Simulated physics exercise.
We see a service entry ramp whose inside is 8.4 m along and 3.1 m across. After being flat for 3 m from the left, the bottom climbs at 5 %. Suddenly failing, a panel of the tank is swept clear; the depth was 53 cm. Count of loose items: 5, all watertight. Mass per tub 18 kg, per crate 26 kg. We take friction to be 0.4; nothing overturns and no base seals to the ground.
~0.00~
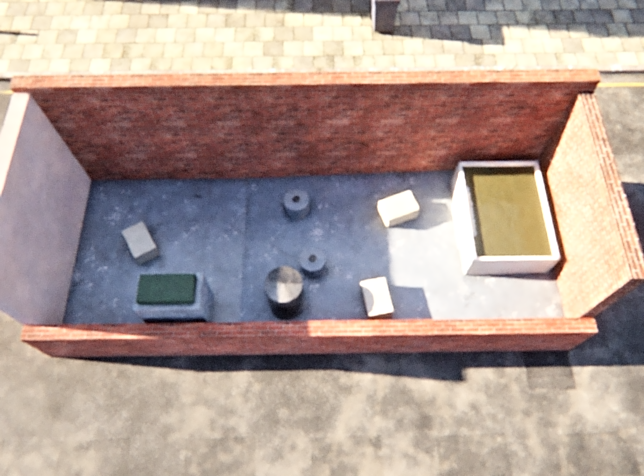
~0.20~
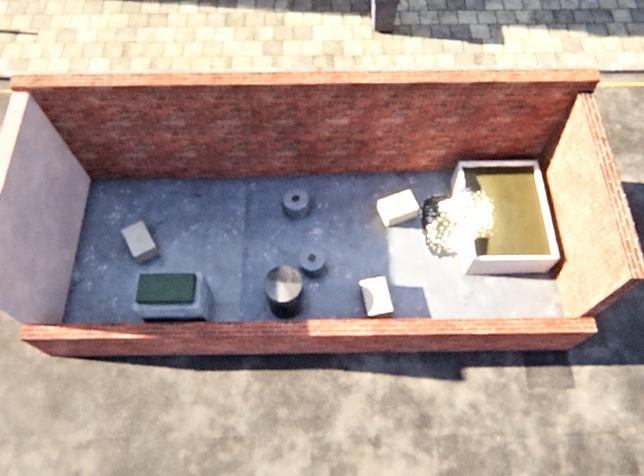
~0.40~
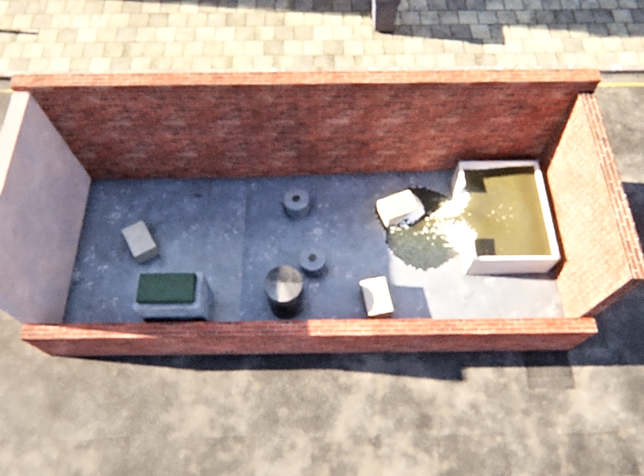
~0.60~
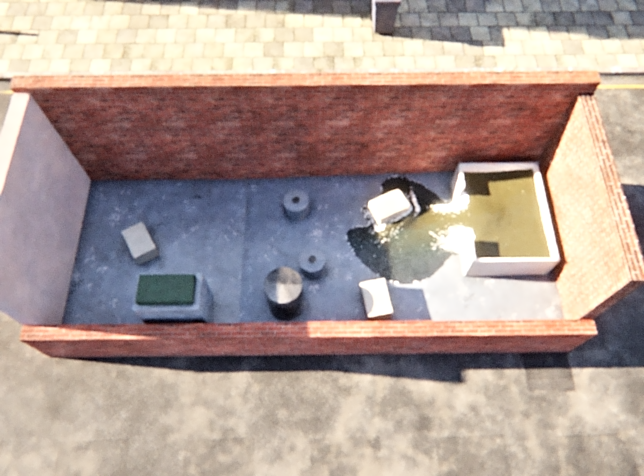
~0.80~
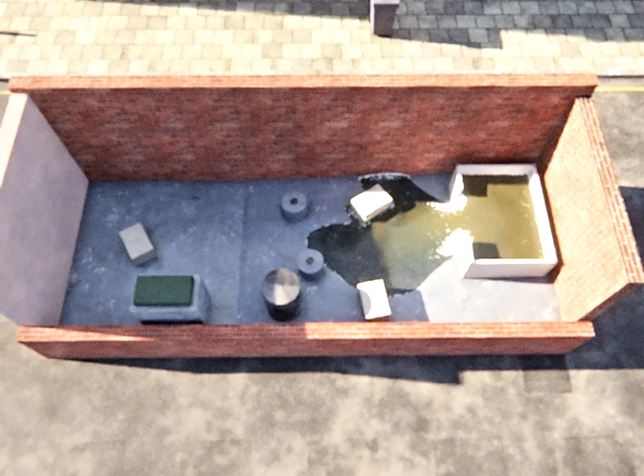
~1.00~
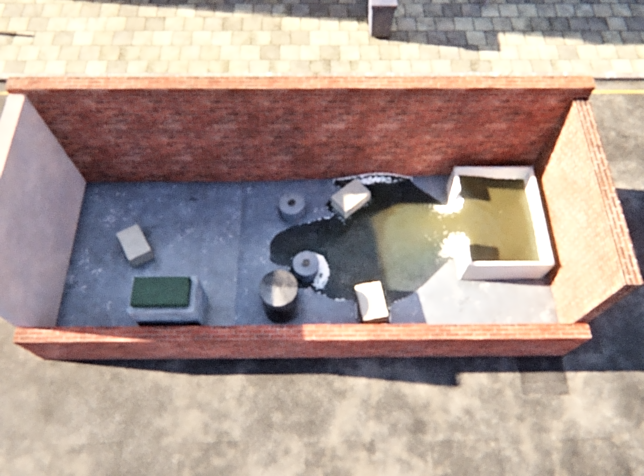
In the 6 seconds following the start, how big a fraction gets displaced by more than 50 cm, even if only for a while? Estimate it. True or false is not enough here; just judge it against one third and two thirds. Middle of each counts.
It lies at or above the upper mark.
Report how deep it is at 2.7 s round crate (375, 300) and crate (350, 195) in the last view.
About 8 and 6 cm.
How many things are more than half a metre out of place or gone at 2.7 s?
At that time I count 3.
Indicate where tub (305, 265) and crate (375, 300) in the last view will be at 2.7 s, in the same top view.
Near (177, 276) and (349, 309).
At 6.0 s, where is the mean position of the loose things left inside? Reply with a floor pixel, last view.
Somewhere near (152, 279).
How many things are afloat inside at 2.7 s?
0.
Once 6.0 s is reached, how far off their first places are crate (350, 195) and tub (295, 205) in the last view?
That comes to 550 cm for the first and 400 cm for the second.
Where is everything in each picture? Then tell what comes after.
The first picture shows a crate at (400, 205), on the bottom; a tub at (314, 259) rests on the ground; water covers 2.4 m2; 0 of 5 have shifted.
The second picture shows a crate at (400, 205) rests on the ground; a tub at (313, 258) rests on the ground; 3.1 m2 under water; 0 of 5 have shifted.
The third picture shows a crate at (399, 205), on the bottom; a tub at (314, 258), on the bottom; 3.9 m2 under water; 0 of 5 have shifted.
The fourth picture shows a crate at (390, 204), on the bottom, 17 cm from its start; a tub at (313, 260) rests on the ground; water covers 4.8 m2; 1 of 5 have shifted.
The fifth picture shows a crate at (372, 200) rests on the ground, 48 cm from its start; a tub at (311, 261) rests on the ground; water covers 6.1 m2; 1 of 5 have shifted.
The sixth picture shows a crate at (352, 195) rests on the ground, 84 cm from its start; a tub at (307, 263), on the bottom, 3 cm from its start; 7.5 m2 under water; 1 of 5 have shifted.
After 1.4 s 1 of 5 are over 50 cm from their spots; 0 afloat.
After 2.7 s 3 of 5 are over 50 cm from their spots; 0 afloat.
After 4.2 s 5 of 5 are over 50 cm from their spots; 2 afloat.
After 6.0 s 5 of 5 are over 50 cm from their spots, and 5 have been at some point; 3 afloat.
